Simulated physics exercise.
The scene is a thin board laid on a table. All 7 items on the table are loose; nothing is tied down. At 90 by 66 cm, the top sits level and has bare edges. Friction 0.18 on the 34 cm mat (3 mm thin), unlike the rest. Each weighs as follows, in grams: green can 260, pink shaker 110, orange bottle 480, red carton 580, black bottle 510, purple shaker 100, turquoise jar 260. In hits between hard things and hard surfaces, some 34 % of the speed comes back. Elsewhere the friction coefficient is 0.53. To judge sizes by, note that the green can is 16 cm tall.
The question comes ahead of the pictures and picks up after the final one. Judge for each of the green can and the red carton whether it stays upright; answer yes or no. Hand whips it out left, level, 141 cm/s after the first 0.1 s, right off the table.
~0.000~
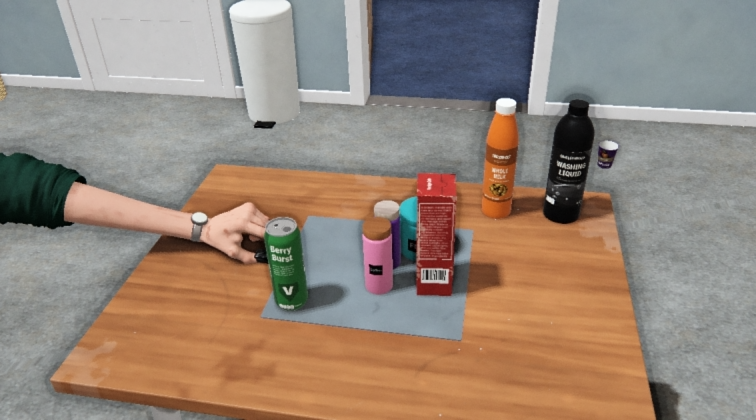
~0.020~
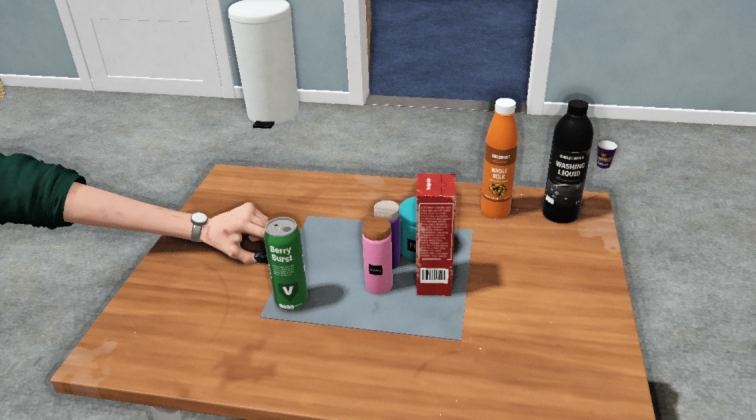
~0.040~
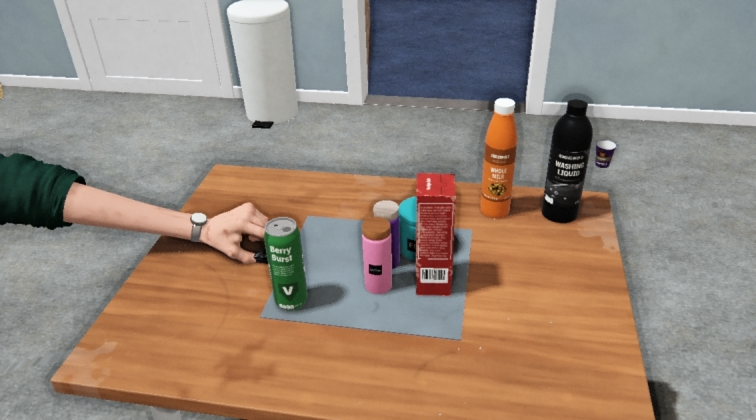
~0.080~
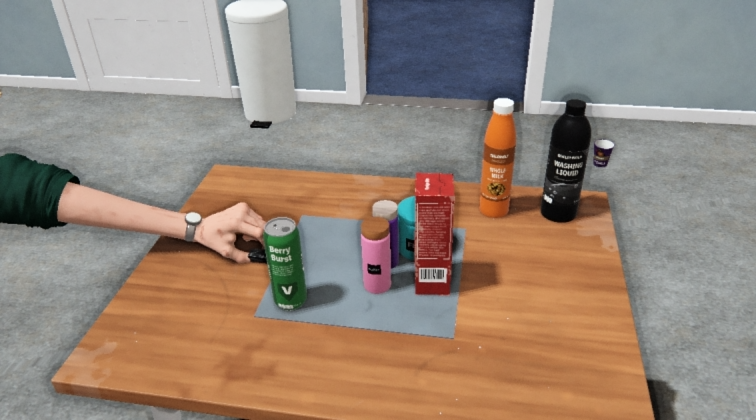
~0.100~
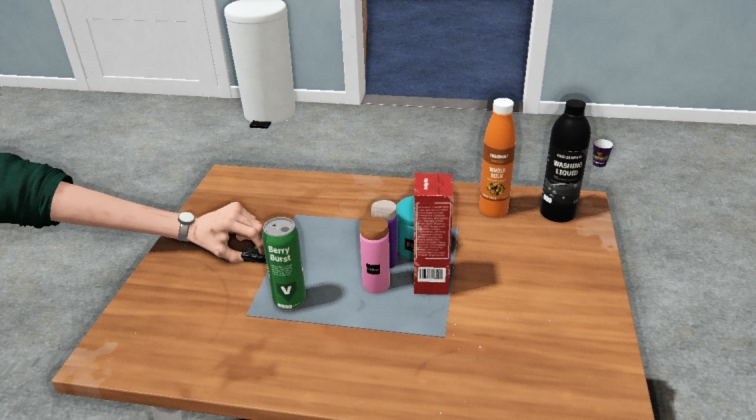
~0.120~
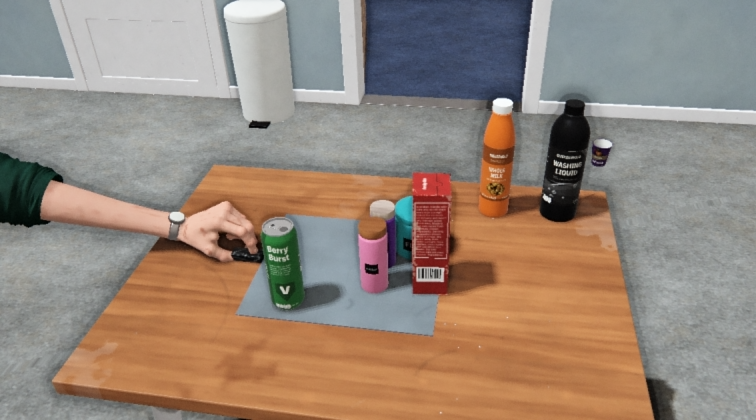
Green can: No, red carton: Yes.
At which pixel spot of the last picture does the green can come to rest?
About (153, 277).
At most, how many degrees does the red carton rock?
The peak tilt is 4°.
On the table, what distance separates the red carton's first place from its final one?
Net shift near 2 cm.
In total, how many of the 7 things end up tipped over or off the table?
The answer: 1.
By 0.32 s, mat pulled 32 cm; green can 7 cm from its spot near (247, 262); red carton tilted 4° near (416, 236); purple shaker tilted 8°.
By 0.62 s, mat pulled 75 cm; green can tilted 41° near (180, 258); red carton 3 cm from its spot near (419, 236); pink shaker tilted 6°.
When it is over (1.6 s), lying over on the table, green can; the other 6 within 6 cm of the start. End places, in pixels of the last picture, green can near (153, 276), red carton near (421, 236).
